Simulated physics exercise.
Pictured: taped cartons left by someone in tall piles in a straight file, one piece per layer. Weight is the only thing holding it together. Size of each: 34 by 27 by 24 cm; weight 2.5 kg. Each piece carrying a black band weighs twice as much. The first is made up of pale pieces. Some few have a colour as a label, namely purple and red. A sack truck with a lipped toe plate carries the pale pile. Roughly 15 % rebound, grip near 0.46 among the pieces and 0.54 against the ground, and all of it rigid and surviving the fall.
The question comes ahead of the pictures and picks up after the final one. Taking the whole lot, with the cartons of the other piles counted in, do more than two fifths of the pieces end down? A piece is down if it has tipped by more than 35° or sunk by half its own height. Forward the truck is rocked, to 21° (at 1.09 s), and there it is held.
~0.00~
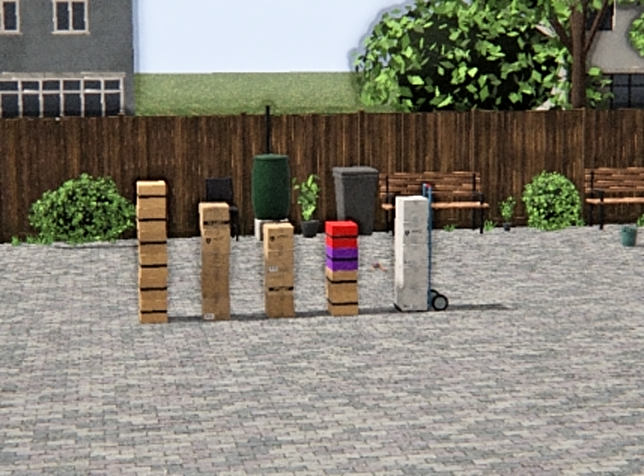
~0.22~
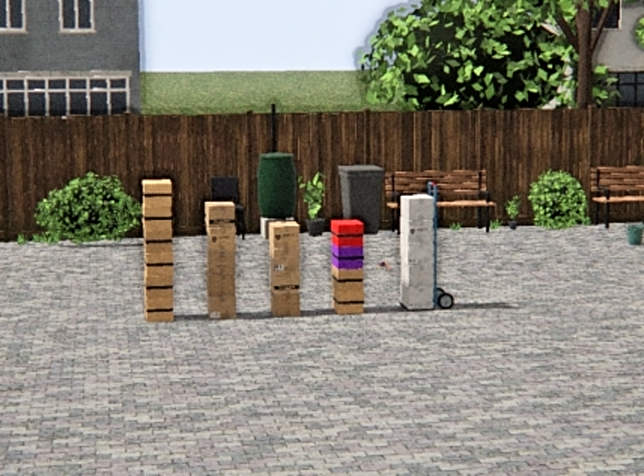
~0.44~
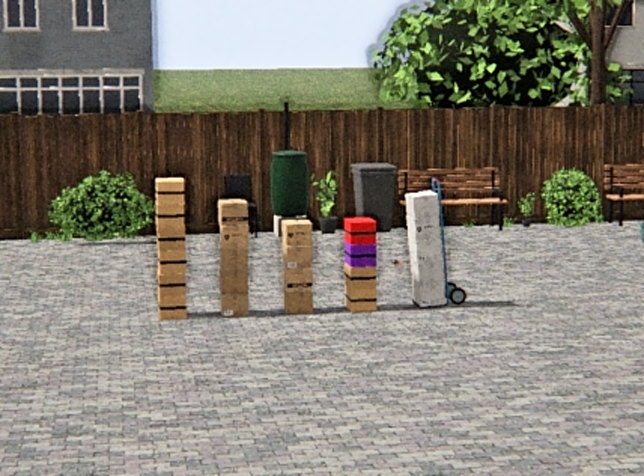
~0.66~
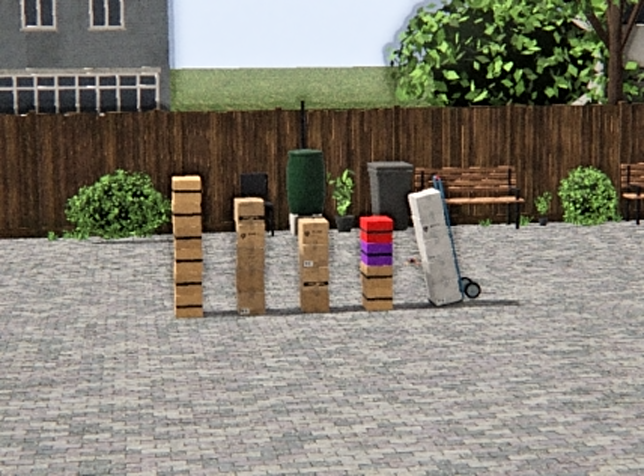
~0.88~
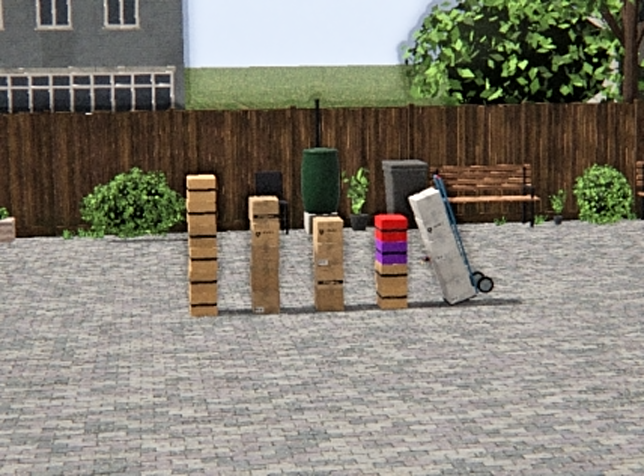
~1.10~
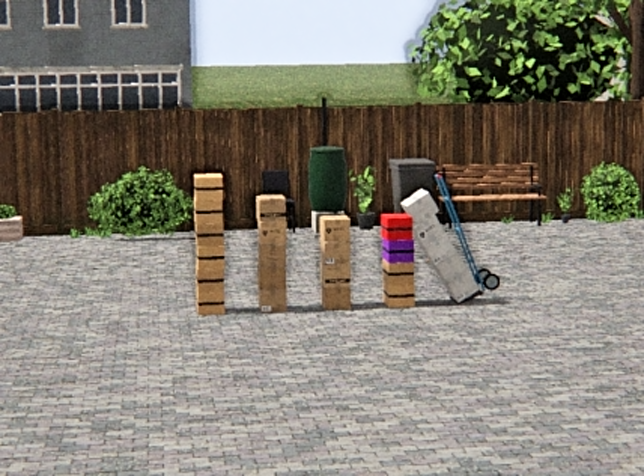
No.
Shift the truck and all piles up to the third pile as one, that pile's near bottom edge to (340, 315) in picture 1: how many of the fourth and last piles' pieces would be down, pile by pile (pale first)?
Counts down: Fourth 0; last 0.
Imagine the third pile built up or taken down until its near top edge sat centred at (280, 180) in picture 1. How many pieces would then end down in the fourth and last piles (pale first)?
Fourth 0, last 0.
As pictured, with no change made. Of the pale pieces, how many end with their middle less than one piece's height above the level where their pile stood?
Tally of pale pieces: 1.
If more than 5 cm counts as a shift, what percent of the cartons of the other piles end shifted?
The shifted ones make up 5 per cent.
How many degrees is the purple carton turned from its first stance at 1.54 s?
0°.
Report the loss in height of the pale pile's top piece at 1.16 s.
10 cm.
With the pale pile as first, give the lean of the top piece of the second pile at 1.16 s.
It tilts close to 0 degrees.
Around 1.16 s, 0 of the pale pile down; none of the 19 other cartons down, 1 disturbed; red carton displaced 40 mm.
Around 1.20 s, 0 of the pale pile down; none of the 19 other cartons down, 1 disturbed; red carton displaced 54 mm.
Around 1.54 s, 0 of the pale pile down; none of the 19 other cartons down, 1 disturbed; red carton displaced 8 cm.
Finally (2.1 s), 0 of the pale pile down; none of the 19 other cartons down, 1 disturbed; purple carton unmoved; red carton displaced 7 cm. That is 0 per cent. Seen by the last camera, middles, purple carton near (398, 249), red carton near (392, 227).
